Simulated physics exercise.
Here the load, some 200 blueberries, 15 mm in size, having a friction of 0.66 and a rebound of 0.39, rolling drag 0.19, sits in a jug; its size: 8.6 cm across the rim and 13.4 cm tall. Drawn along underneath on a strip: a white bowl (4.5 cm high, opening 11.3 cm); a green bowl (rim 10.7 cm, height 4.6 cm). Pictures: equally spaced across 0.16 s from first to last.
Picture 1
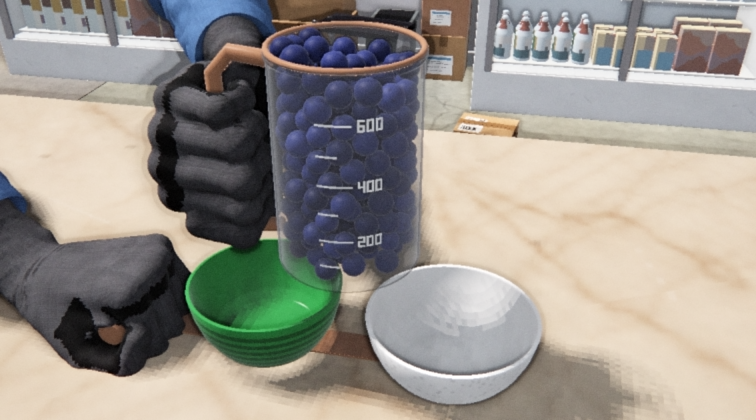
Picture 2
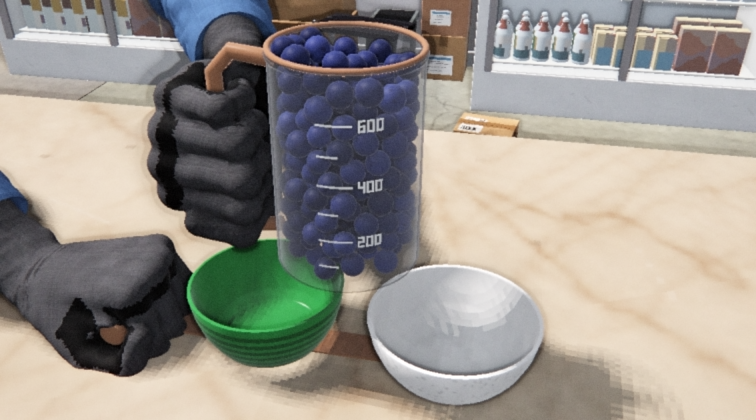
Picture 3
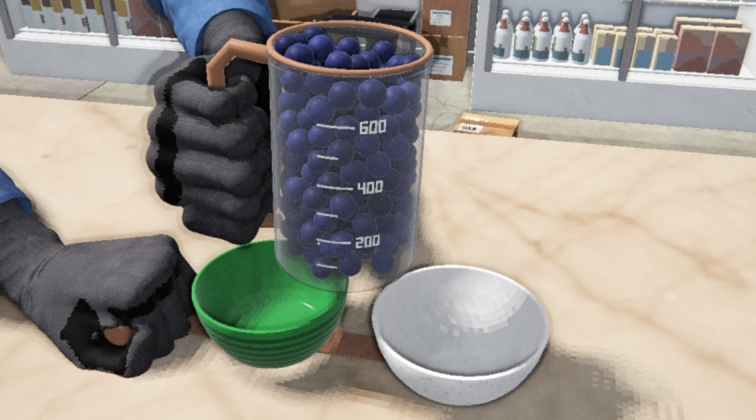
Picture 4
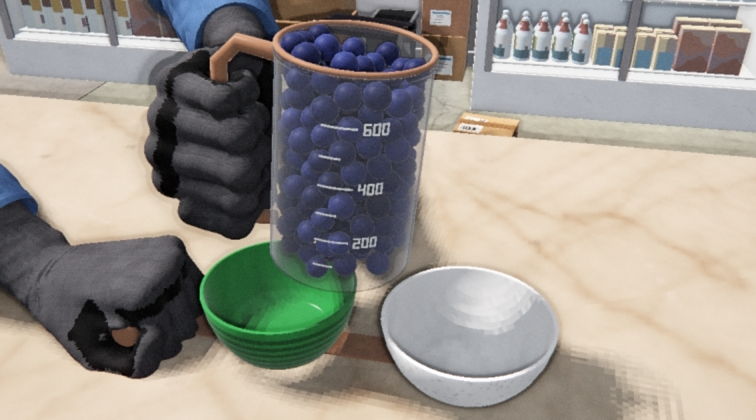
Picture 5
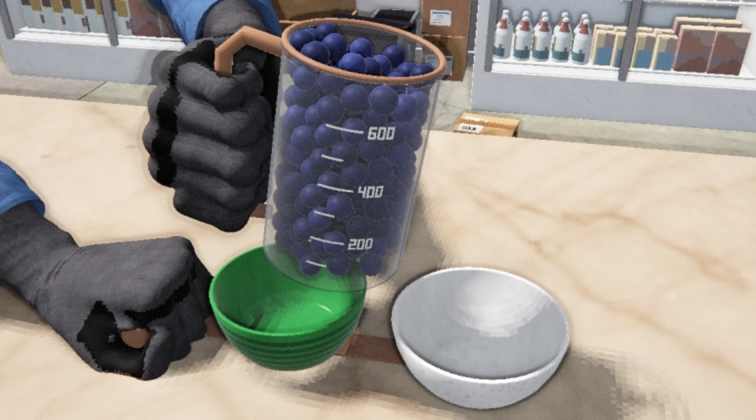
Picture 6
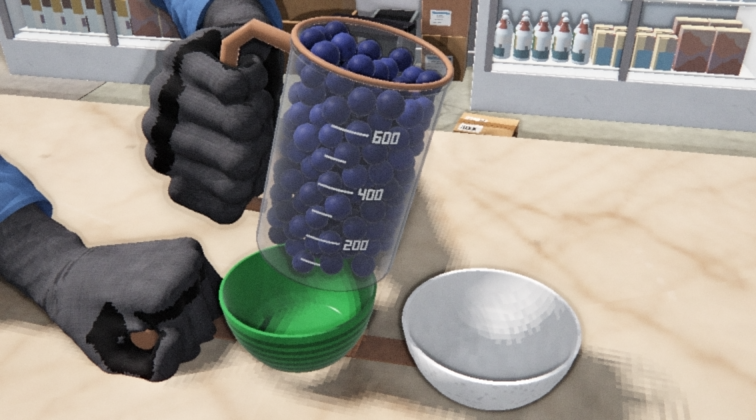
Gloved hands tilting a clear jug of blueberries gradually to the right while sliding a green bowl and white bowl slightly right.
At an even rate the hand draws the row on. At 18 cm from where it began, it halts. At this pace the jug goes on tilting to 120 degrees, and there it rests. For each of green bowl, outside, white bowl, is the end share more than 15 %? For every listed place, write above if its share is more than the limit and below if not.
Green bowl: Above, outside everything: Above, white bowl: Below.
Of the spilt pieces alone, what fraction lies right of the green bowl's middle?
Near 0 in a hundred.
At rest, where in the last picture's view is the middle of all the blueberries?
I'd say close to (472, 353).
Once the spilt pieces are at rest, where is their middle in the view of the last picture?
Roughly at pixel (416, 365).
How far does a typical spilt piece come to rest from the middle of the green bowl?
10 cm.
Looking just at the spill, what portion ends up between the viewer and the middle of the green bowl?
Share of spill: Approx. 60 %.
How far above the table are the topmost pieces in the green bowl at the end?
Height at rest: Approx. 7.0 cm.
Then, 0.33 s after the last picture, tilt 59 degrees; jug 100 %; middle of all pieces on or above the table near (347, 158).
Then, 0.61 s after the last picture, tilt 97 degrees; green bowl 5 %, jug 95 %; middle of all pieces on or above the table near (353, 169).
Then, 0.86 s after the last picture, tilt 120 degrees; green bowl 20 %, jug 70 %, in the air 5 %; middle of all pieces on or above the table near (386, 218).
Then, 1.10 s after the last picture, tilt 120 degrees; outside 15 %, green bowl 45 %, jug 40 %, in the air 5 %; middle of all pieces on or above the table near (432, 280).
In the end, outside 50 %, white bowl 0 %, green bowl 50 %, jug 0 %.
